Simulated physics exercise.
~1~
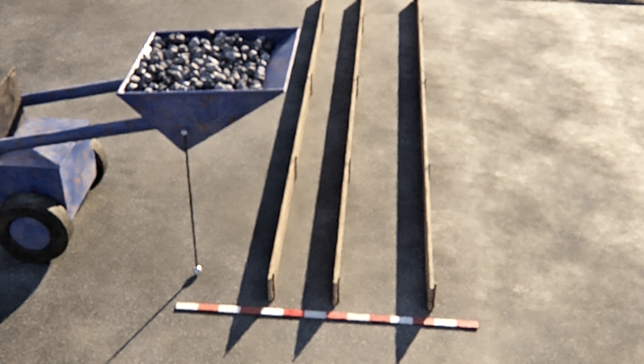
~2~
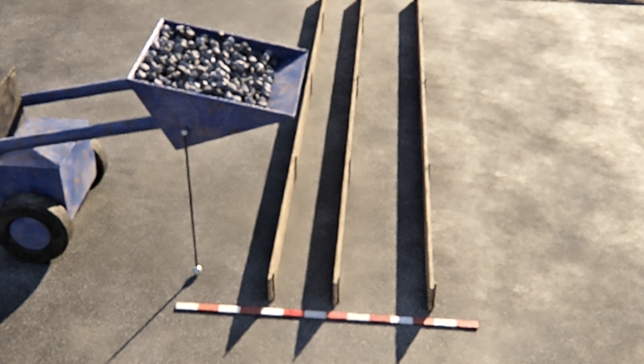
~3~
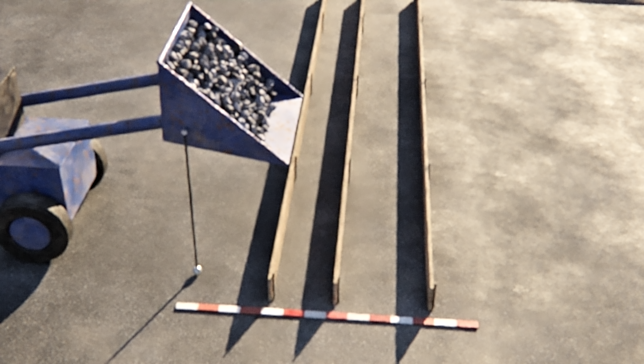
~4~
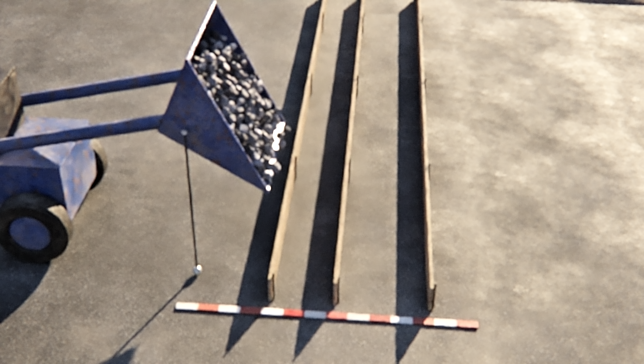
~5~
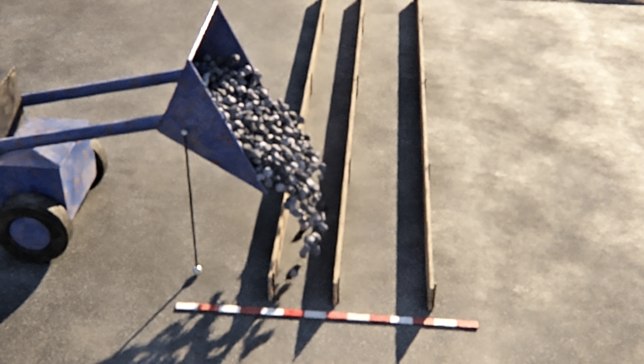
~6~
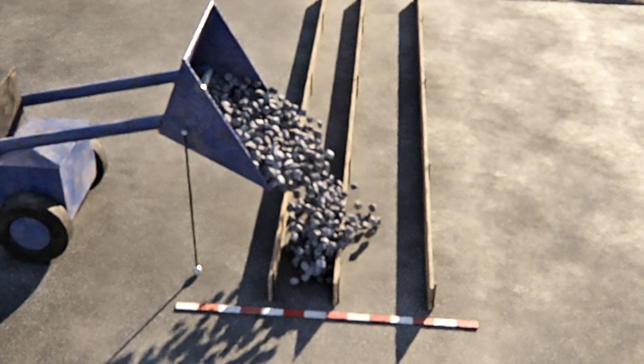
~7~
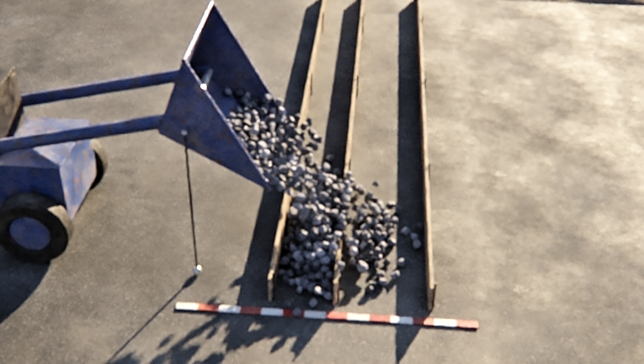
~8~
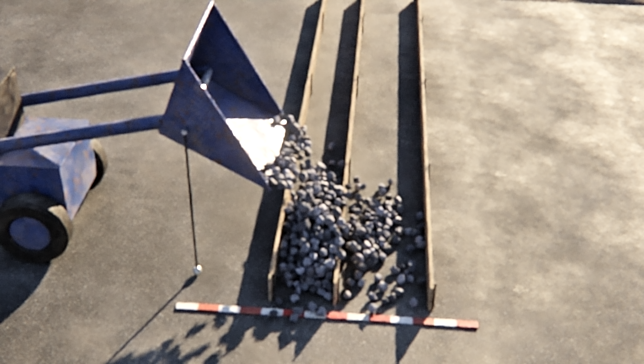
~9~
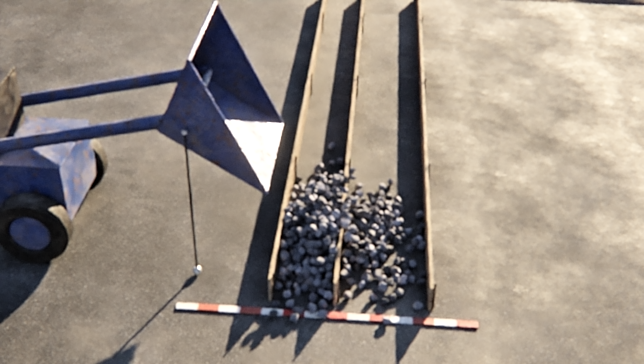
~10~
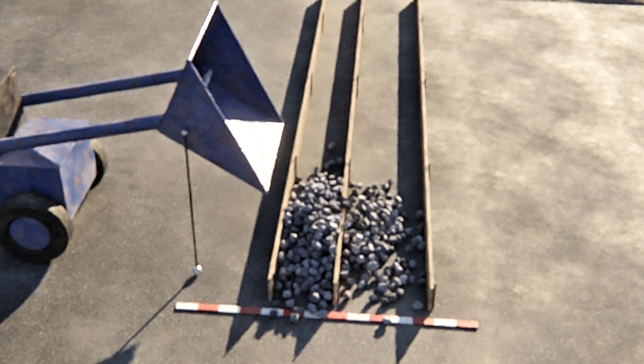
At the start, a blue loader on the left holds a skip full of dark grey stones beside three long boards that form two bays on sunlit pavement. The skip tips forward to the right, and the stones slide toward its lower lip. They spill over the edge, dropping first into the near bay, then spreading across the middle board into the far bay. The flow thins until the skip is empty and stays tilted. At the end, the stones lie settled behind the red and white staff, with most in the near bay and fewer in the far one.
